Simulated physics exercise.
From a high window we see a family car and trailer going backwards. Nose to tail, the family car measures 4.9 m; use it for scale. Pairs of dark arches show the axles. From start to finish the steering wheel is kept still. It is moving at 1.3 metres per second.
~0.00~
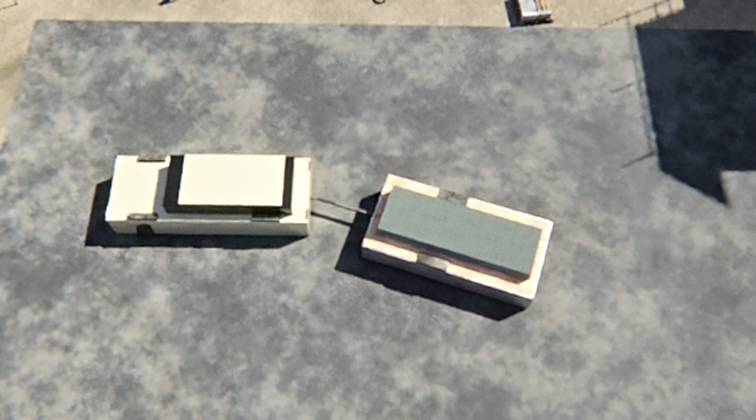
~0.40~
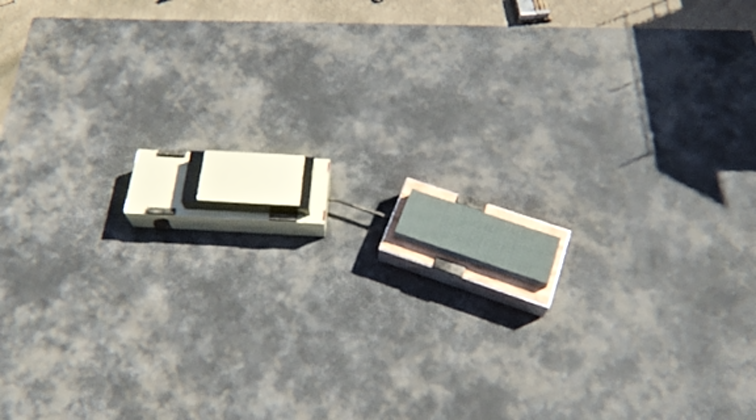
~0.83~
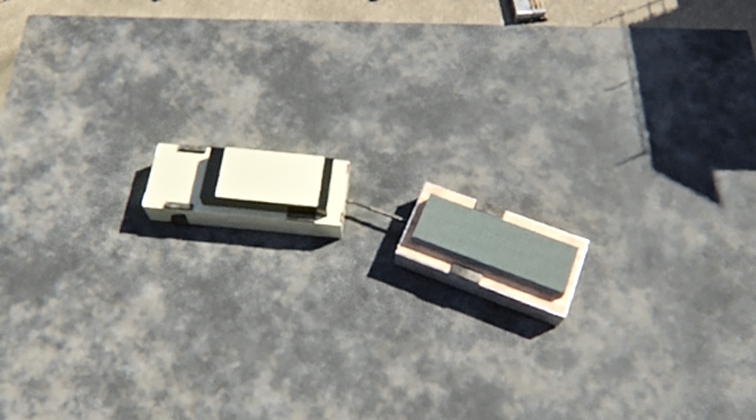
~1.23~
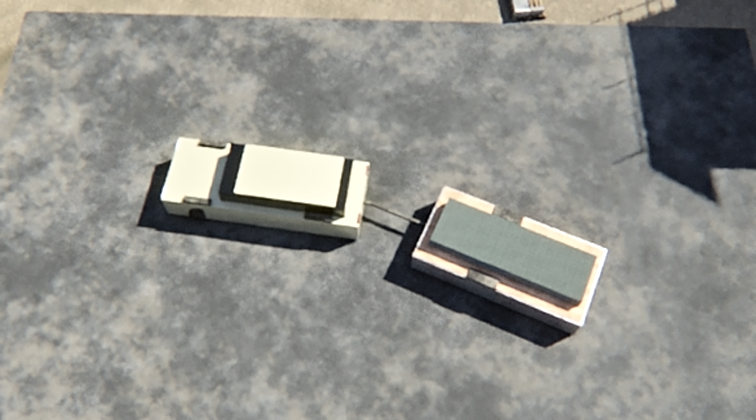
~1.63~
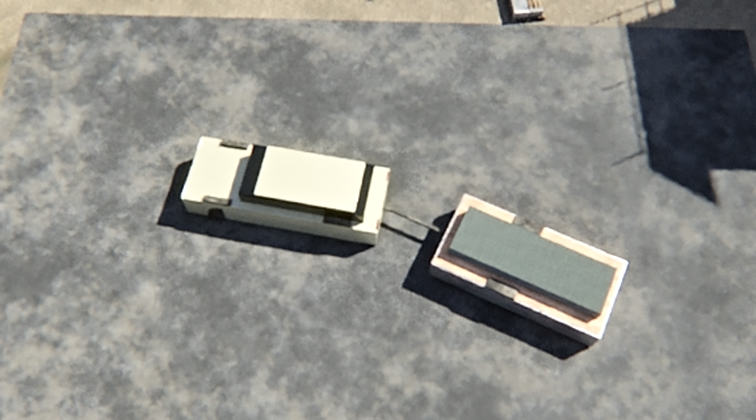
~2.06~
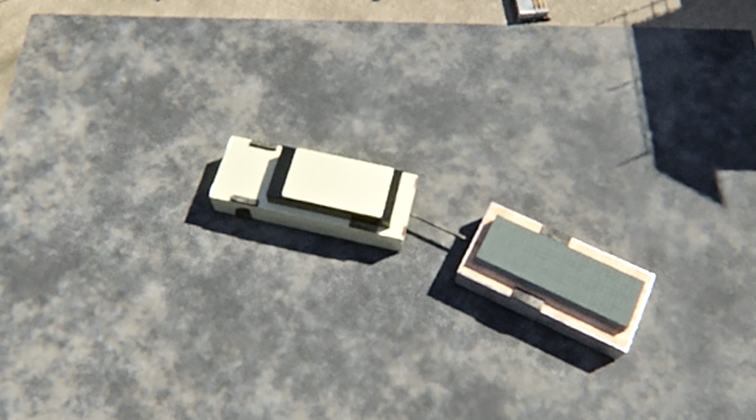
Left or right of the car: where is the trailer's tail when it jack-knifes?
It folds up so the trailer lies by the car on the right flank side.
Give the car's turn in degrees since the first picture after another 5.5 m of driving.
The heading has changed by about 38° since the first picture.
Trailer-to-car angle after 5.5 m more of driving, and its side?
Angle noted: Close to 15 degrees, to its right.
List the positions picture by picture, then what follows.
The first frame shows car's middle (205, 180), trailer's axle (443, 229); tail 18° to the car's left; front wheels 14° left.
The second frame shows car's middle (224, 177), trailer's axle (461, 234); tail 17° to the car's left.
The third frame shows car's middle (243, 175), trailer's axle (478, 241); tail 17° to the car's left.
The fourth frame shows car's middle (263, 172), trailer's axle (496, 246); tail 16° to the car's left.
The fifth frame shows car's middle (283, 174), trailer's axle (515, 256); tail 15° to the car's left.
The sixth frame shows car's middle (312, 177), trailer's axle (542, 266); tail 14° to the car's left.
By 4.2 s, the tail is 5° to the car's left, the car has turned 25° and the trailer's axle is at (649, 321) of the last picture.
By 6.3 s, the tail is 16° to the car's right, the car has turned 38° and the trailer's axle is out of the picture.
By 8.4 s, the tail is 60° to the car's right, the car has turned 51° and the trailer's axle is out of the picture; it has jack-knifed.
